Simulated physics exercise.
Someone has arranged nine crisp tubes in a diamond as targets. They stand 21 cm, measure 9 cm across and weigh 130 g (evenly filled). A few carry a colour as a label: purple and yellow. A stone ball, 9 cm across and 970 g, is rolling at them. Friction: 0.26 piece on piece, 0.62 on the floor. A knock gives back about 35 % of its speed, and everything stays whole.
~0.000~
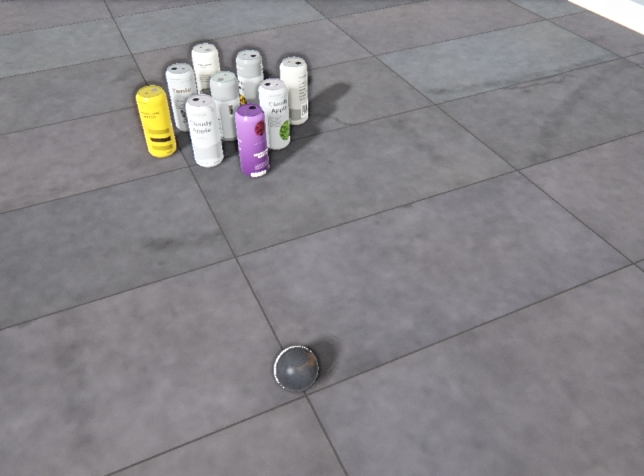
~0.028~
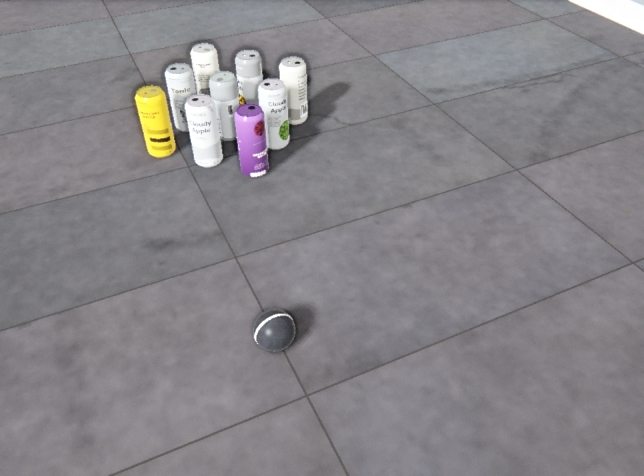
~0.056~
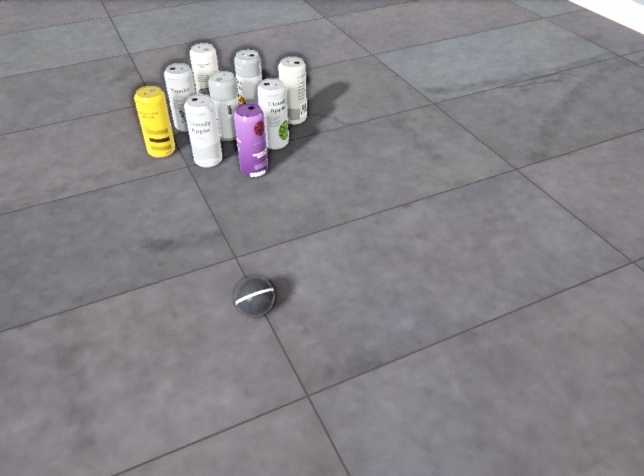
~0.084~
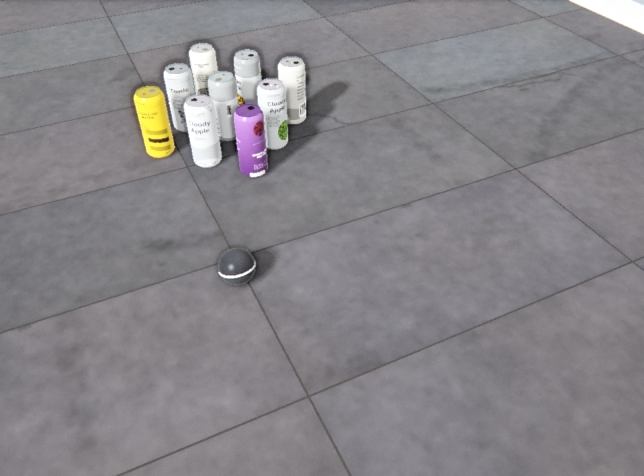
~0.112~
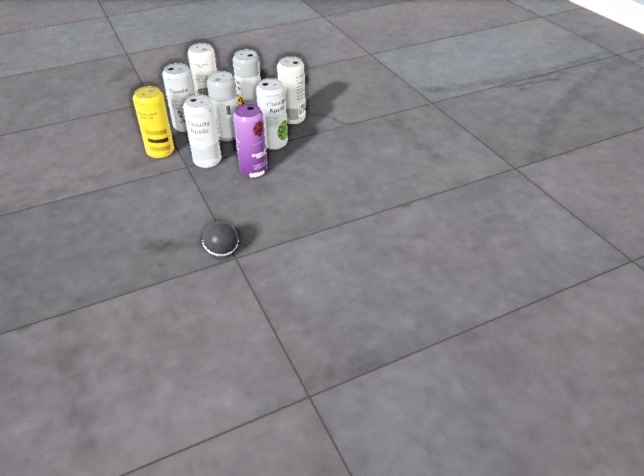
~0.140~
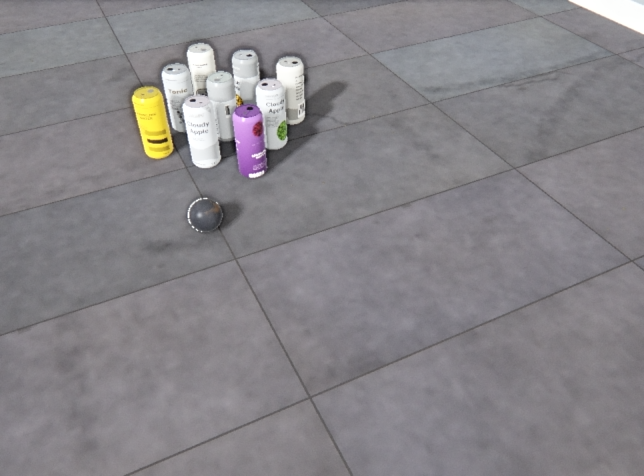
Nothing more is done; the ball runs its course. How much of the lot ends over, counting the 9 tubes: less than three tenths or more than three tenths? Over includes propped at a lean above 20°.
The part is under three tenths.
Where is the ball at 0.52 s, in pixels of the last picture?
Around (100, 35).
By 0.32 s, ball still moving; 1 of the 9 tubes over; yellow tube on its side.
By 0.52 s, ball still moving; none of the 9 tubes over, 1 disturbed; yellow tube tilted 18°.
By 0.78 s, ball still moving; 1 of the 9 tubes over; yellow tube lying flat.
When it is over (1.3 s), ball rolling away; 1 of the 9 tubes over; yellow tube lying flat; purple tube unmoved. That is 11 per cent. In pixels of the last frame, middles, purple tube near (251, 143).
